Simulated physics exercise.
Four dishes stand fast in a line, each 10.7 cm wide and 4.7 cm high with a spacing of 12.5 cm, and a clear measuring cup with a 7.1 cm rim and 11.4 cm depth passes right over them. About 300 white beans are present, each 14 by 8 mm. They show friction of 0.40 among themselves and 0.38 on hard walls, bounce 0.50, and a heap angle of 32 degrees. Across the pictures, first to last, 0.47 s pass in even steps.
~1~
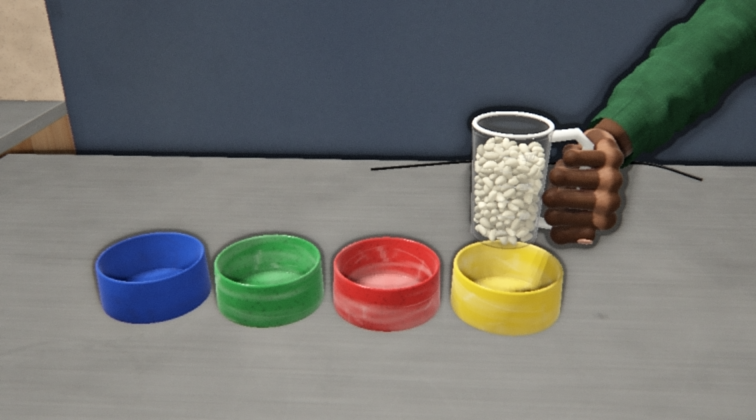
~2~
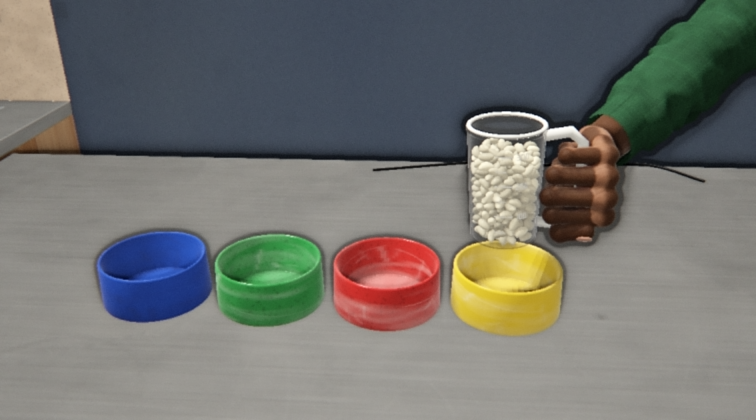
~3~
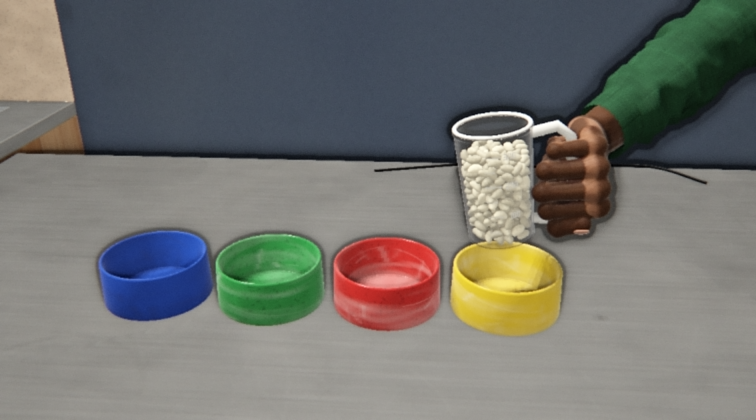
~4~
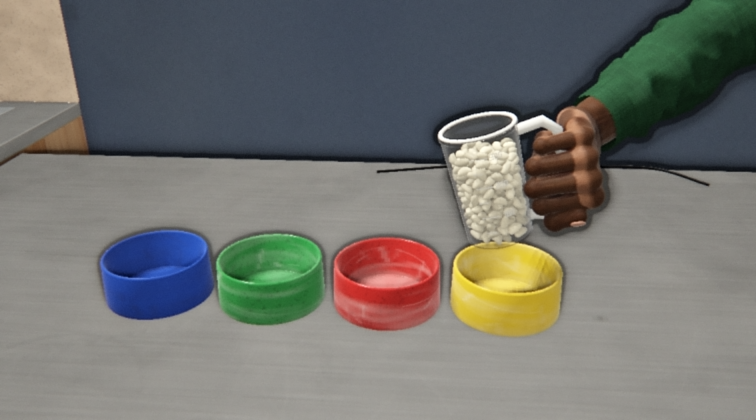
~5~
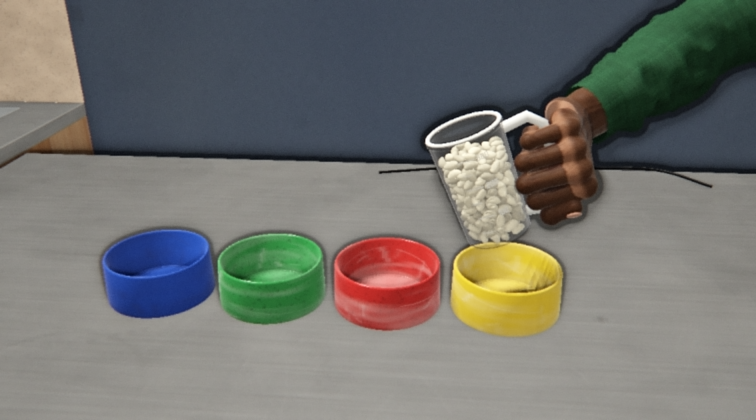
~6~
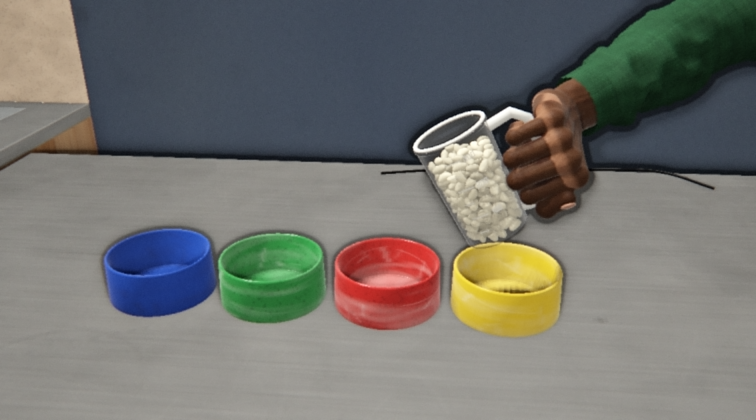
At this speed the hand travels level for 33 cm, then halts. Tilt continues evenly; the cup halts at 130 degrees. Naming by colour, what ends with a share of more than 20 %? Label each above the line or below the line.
Red dish: Below the line; blue dish: Below the line; green dish: Above the line; yellow dish: Below the line; counter: Below the line.
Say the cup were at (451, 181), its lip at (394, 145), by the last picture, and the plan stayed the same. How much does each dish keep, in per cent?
Red 0, blue 80, green 0, yellow 0.
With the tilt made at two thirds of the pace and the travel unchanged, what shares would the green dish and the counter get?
I'd say green ends at 70 while the counter ends at 20.
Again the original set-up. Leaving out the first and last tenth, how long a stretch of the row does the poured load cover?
Some 6 centimetres.
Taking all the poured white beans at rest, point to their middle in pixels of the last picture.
Close to pixel (278, 276).
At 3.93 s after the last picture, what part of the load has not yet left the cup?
0 per cent.
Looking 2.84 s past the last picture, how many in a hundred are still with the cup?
About 0 per cent.
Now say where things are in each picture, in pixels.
Cup at (508, 181), tilt 0 degrees, lip at (475, 124), moved 0.0 cm; middle of the pieces at (509, 195); yellow dish at (508, 266); red dish at (387, 263); green dish at (268, 259); blue dish at (151, 256), in the first frame.
Cup at (505, 181), tilt 2 degrees, lip at (469, 126), moved 0.3 cm; middle of the pieces at (506, 195), in the second frame.
Cup at (497, 182), tilt 9 degrees, lip at (454, 131), moved 1.0 cm; middle of the pieces at (500, 195), in the third frame.
Cup at (489, 182), tilt 15 degrees, lip at (440, 136), moved 1.8 cm; middle of the pieces at (493, 195), in the fourth frame.
Cup at (481, 182), tilt 21 degrees, lip at (427, 141), moved 2.5 cm; middle of the pieces at (487, 195), in the fifth frame.
Cup at (474, 182), tilt 28 degrees, lip at (415, 147), moved 3.3 cm; middle of the pieces at (481, 194); yellow dish at (508, 268); red dish at (388, 262); green dish at (271, 257); blue dish at (159, 252), in the sixth frame.
Then, 1.70 s after the last picture, tilt 130 degrees; cup holds 0 %, green 95 %.
Then, 2.84 s after the last picture, tilt 130 degrees; cup holds 0 %, green 95 %.
Then, 3.93 s after the last picture, tilt 130 degrees; cup holds 0 %, green 95 %.
In the end, red 0 %, blue 0 %, green 95 %, yellow 0 %, counter 5 %.
